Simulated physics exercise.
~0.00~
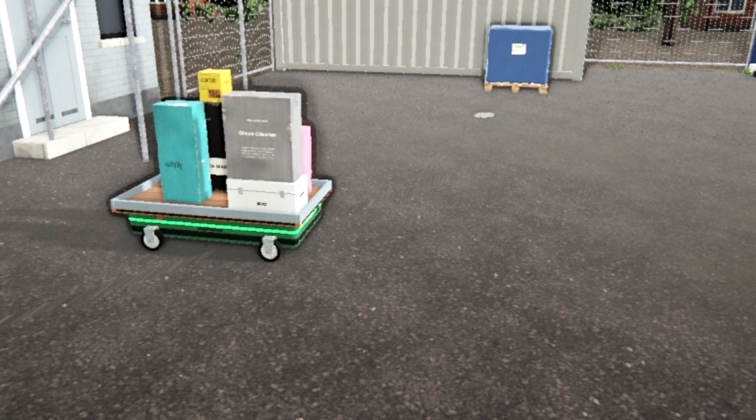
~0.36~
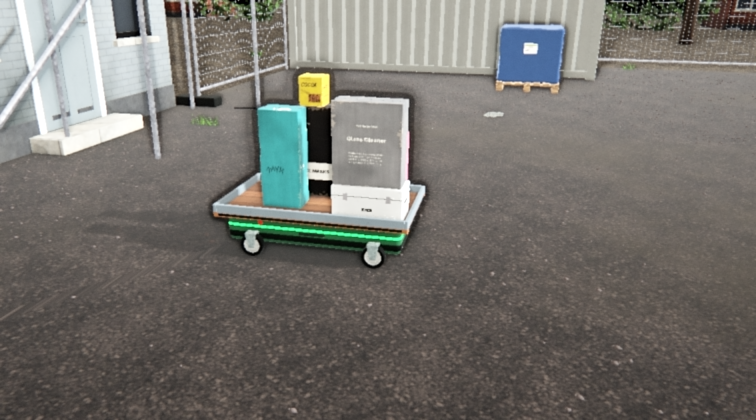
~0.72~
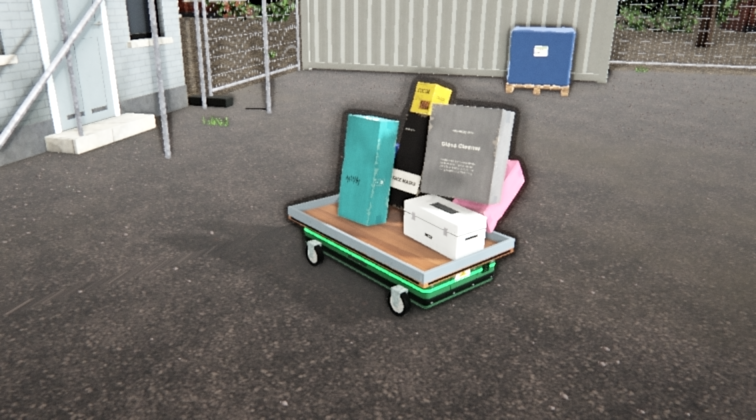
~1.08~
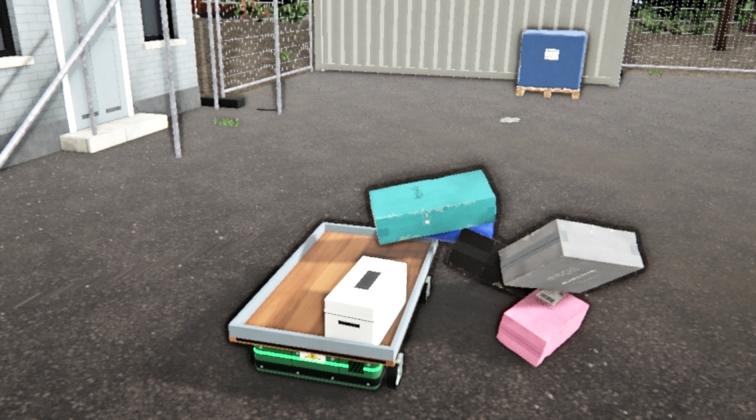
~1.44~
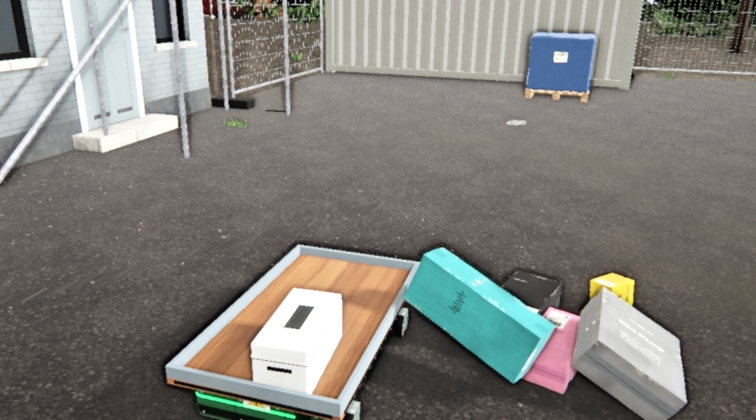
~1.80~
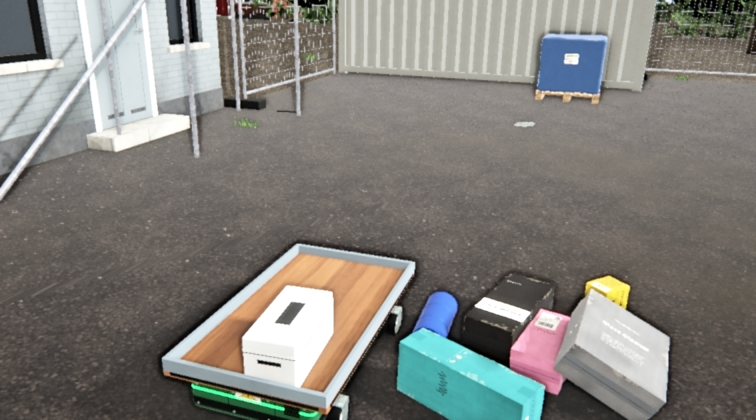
At first, a flat cart with a wooden deck and a low grey rim rolls rightward across a paved yard, carrying upright turquoise, yellow, black, grey and pink boxes with a white toolbox. As it swings round toward the viewer, the taller boxes lean and the pink one tips over. Most of the load then spills off the right side, the turquoise box toppling after the others. A blue canister lands on the ground too. Finally the cart sits at the lower left with only the white toolbox aboard, shifted but upright, while the rest lie scattered beside it.
